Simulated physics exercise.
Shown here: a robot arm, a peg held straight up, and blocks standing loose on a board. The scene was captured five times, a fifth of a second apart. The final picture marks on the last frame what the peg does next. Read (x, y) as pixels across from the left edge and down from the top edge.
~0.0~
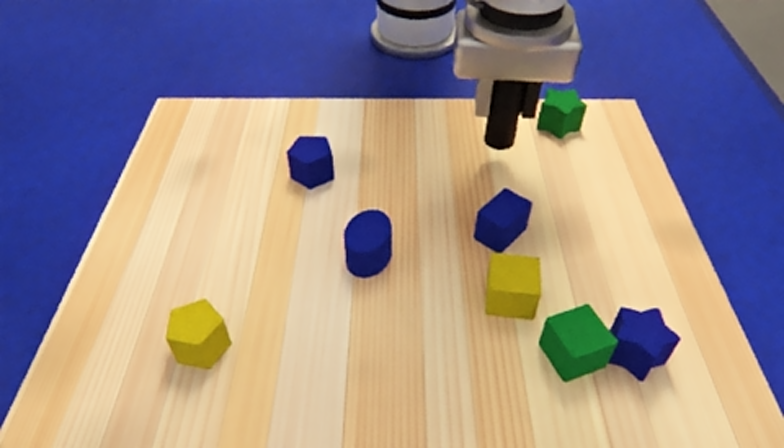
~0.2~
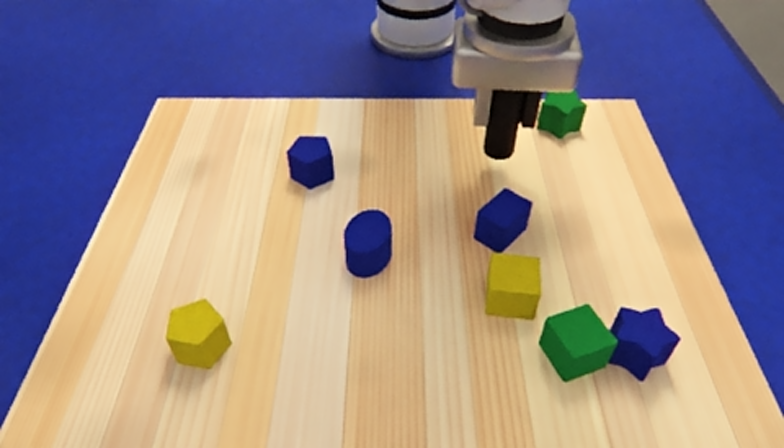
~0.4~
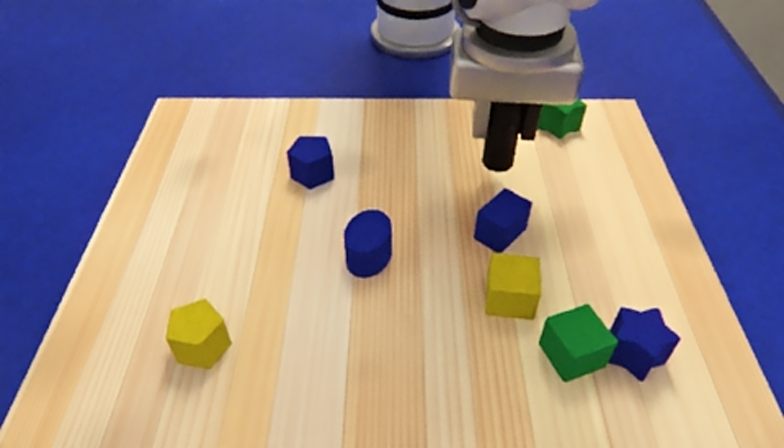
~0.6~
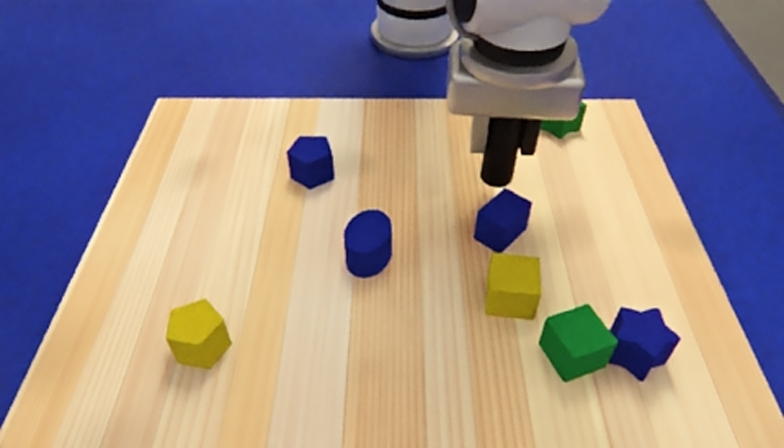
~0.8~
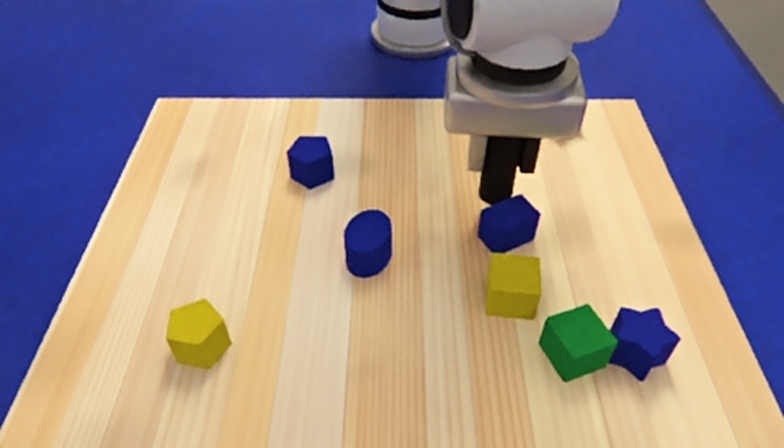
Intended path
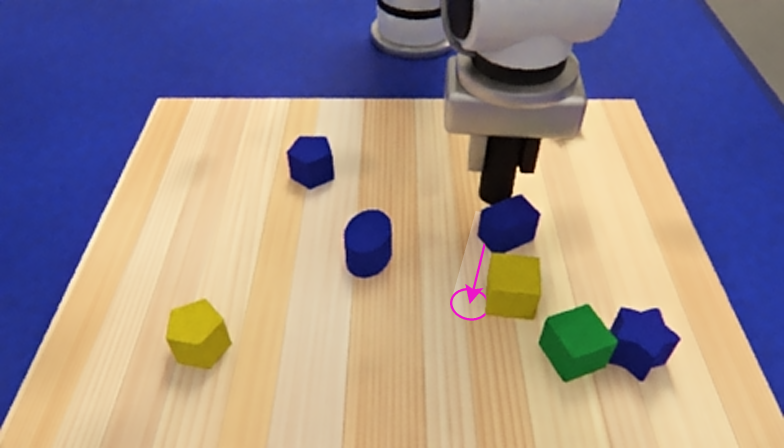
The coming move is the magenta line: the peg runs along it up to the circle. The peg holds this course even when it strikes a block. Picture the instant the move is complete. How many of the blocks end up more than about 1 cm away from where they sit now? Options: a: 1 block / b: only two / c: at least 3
My answer is option b.
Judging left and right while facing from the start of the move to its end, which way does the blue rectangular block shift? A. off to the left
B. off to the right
A (off to the left)
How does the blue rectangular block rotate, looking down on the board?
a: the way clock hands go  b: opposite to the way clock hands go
Letter b.
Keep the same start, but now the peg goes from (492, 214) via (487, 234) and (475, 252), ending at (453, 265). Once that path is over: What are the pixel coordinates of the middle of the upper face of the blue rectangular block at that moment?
The spot you're after is about (522, 230) in the image.
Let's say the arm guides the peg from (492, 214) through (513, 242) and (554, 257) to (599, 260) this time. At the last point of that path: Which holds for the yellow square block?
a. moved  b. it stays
My answer is option a.
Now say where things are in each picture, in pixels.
Peg's lower end (499, 141); blue rectangular block (505, 207); yellow square block (516, 273); green square block (582, 330), in the first frame.
Peg (498, 151); blocks still, in the second frame.
Peg (498, 163); blocks still, in the third frame.
Peg (496, 177); blocks still, in the fourth frame.
Peg (495, 195); blue rectangular block (511, 211); yellow square block (516, 273); green square block (582, 330), in the fifth frame.
Drawn move, in a line from (492, 214) to (470, 304).
What follows on the original path. One third of the way, peg (488, 222); blue rectangular block (522, 231), turned 40° anticlockwise.
Two thirds of the way, peg (481, 253); blue rectangular block (524, 234), turned 50° anticlockwise; yellow square block (519, 278).
At the end, peg (473, 285); blue rectangular block (524, 234), turned 50° anticlockwise; yellow square block (522, 292), turned 55° anticlockwise; green square block still.
